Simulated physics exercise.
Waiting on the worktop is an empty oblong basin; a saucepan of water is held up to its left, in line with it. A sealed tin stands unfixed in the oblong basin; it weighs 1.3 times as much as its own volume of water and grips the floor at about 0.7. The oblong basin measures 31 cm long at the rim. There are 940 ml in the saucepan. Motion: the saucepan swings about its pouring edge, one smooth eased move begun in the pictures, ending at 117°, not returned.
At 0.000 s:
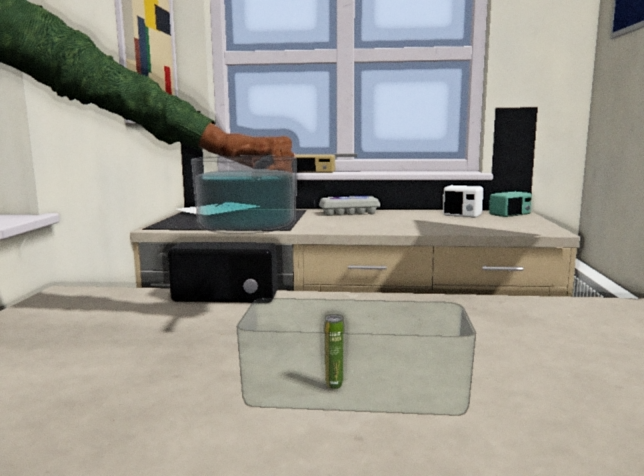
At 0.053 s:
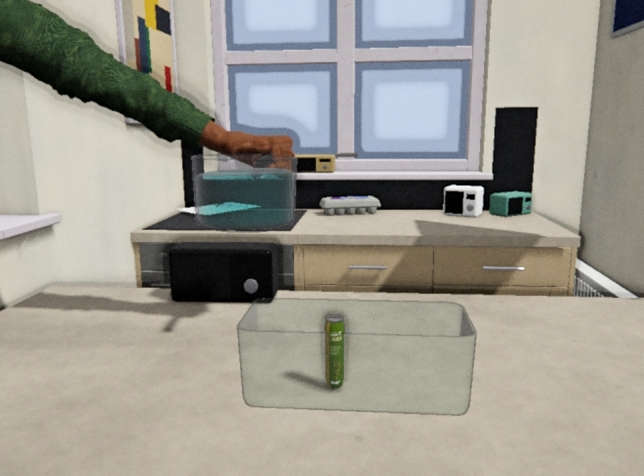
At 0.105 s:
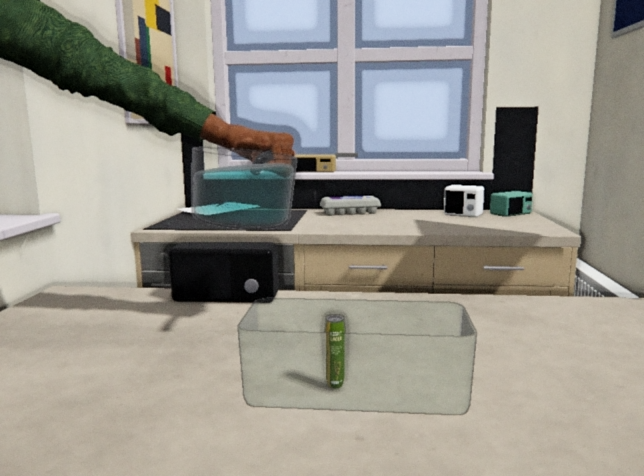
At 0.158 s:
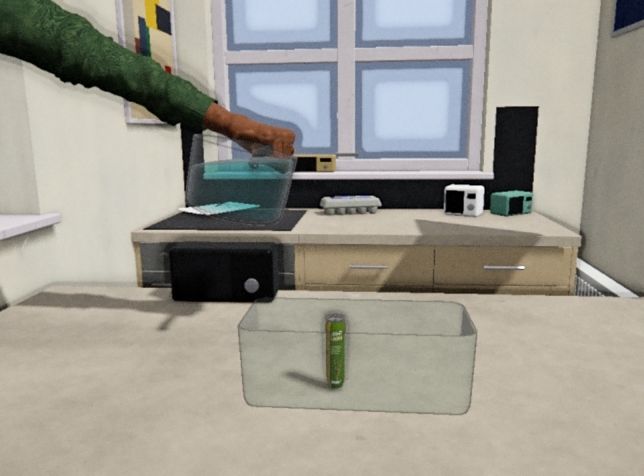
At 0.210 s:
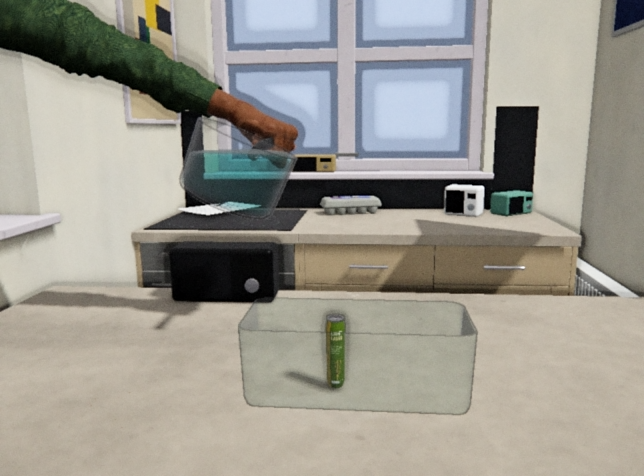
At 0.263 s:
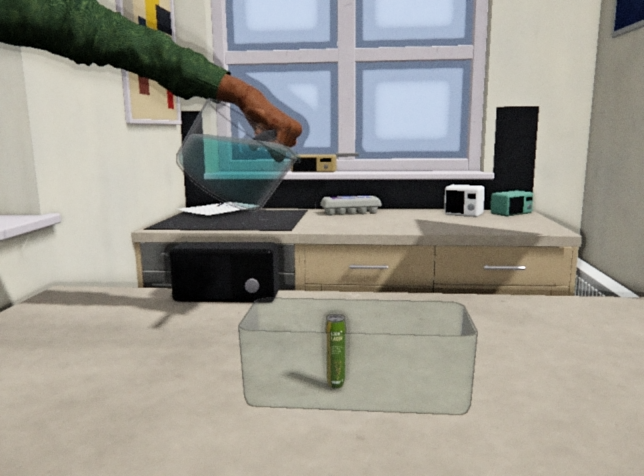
In a kitchen, a hand in a green sleeve held a clear container of bluish water above the back counter and steadily tilted it, while a green can stood still by the clear basin in front.
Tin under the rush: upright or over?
It will tip.
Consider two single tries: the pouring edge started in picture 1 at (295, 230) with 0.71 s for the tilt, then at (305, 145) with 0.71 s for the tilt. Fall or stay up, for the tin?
Trial 1 - tin tips; trial 2 - tin tips.
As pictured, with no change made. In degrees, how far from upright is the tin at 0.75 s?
The tilt comes to near 0°.
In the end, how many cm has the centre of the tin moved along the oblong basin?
Roughly 7.0 cm.
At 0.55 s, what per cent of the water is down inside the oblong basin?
I'd put it near 3 percent.
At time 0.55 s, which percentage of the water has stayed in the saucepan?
Near 44 in a hundred.
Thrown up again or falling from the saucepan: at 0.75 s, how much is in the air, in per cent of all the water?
About 32 per cent.
Then, 0.55 s in, the tilt is 102° and 44 per cent is still to pour; the tin stands where it began.
Then, 0.75 s in, the tilt is 117° and 3 per cent is still to pour; the tin stands where it began.
Then, 0.97 s in, the tilt is 117° and 0 per cent is still to pour; the tin leans 48°.
Then, 1.21 s in, the tilt is 117° and 0 per cent is still to pour; the tin lies on its side.
Finally, the tin lies on its side.
